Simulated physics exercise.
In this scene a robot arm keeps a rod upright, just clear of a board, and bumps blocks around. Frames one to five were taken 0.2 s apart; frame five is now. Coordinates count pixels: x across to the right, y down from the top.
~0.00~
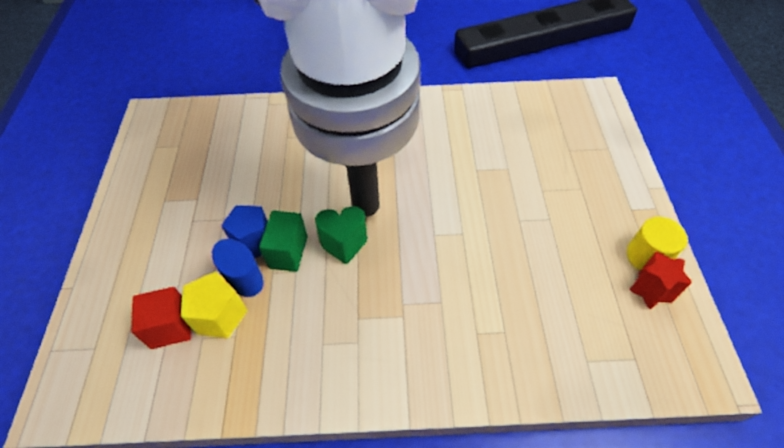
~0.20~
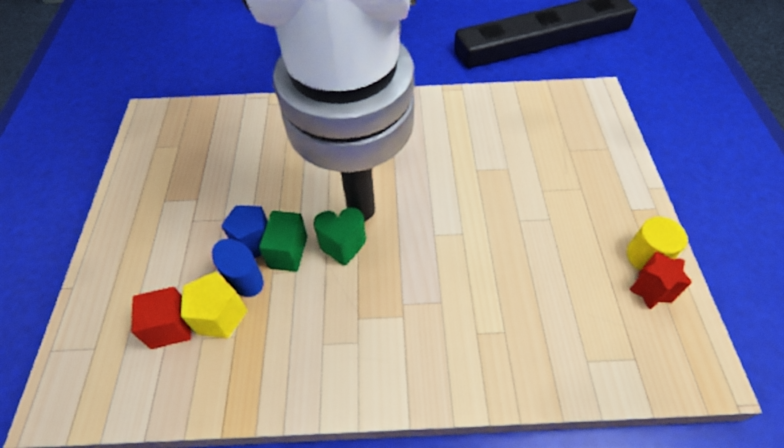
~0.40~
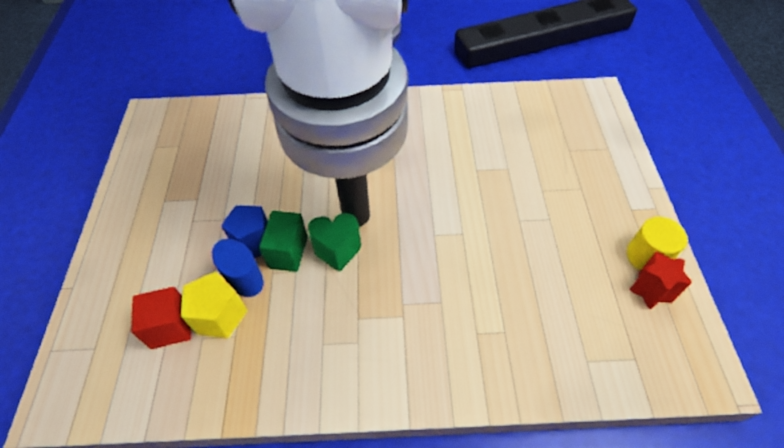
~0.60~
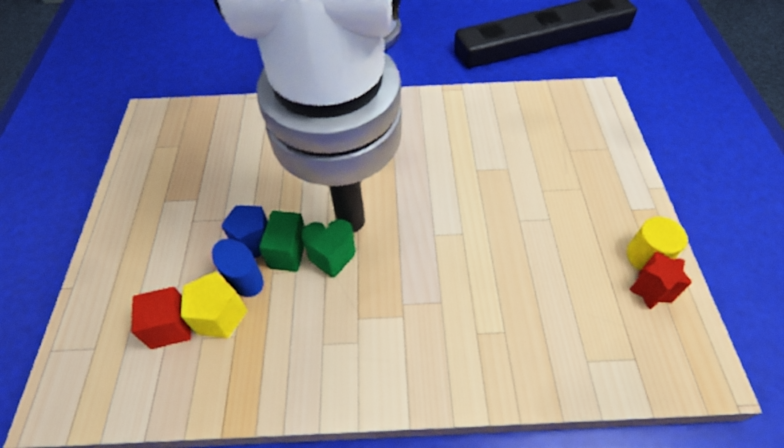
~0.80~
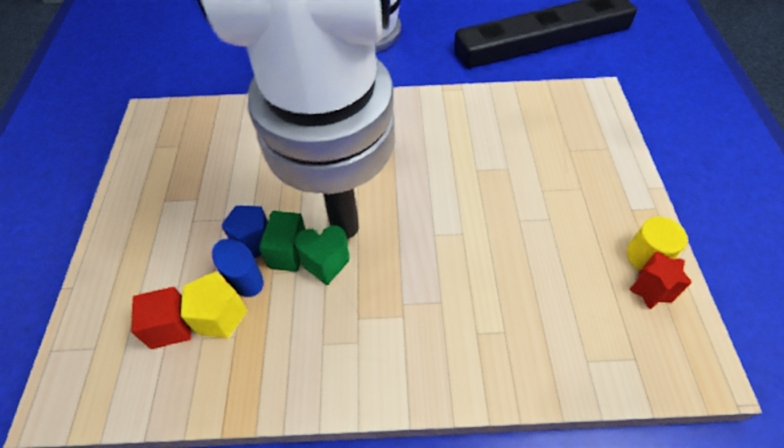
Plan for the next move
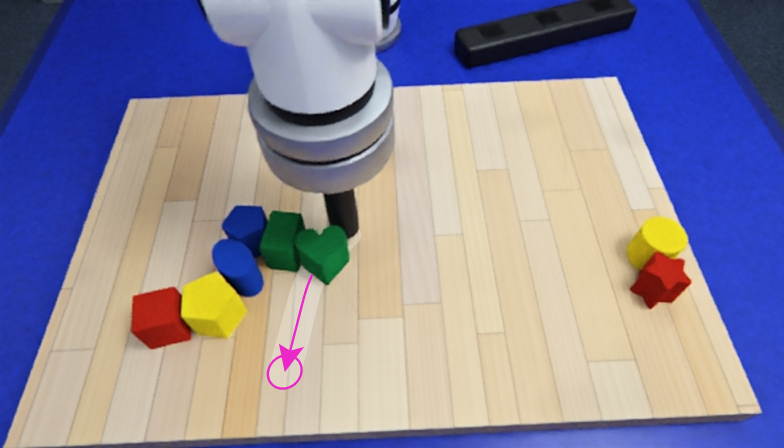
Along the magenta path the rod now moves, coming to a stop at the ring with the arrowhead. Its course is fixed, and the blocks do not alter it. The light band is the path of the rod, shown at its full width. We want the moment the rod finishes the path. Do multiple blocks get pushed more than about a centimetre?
No, it doesn't check out.
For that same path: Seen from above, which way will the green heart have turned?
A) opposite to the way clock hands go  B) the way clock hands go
B - the way clock hands go.
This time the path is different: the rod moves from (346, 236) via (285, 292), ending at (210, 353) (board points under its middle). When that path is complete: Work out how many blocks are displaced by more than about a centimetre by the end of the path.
By the end of the path, three or more blocks have moved more than about a centimetre.
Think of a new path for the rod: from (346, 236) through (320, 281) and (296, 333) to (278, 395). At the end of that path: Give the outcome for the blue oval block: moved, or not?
At the end of the path, the blue oval block remains in its old spot.
The drawn path runs from (346, 236) through (314, 271) and (299, 318) to (285, 372).
What follows on the original path. One third of the way, rod at (312, 264); green heart at (297, 278), turned 20° clockwise.
Two thirds of the way, rod at (296, 311); green heart at (279, 331), turned 20° clockwise.
At the end, rod at (281, 366); green rectangle not moved; green heart at (261, 392), turned 20° clockwise.
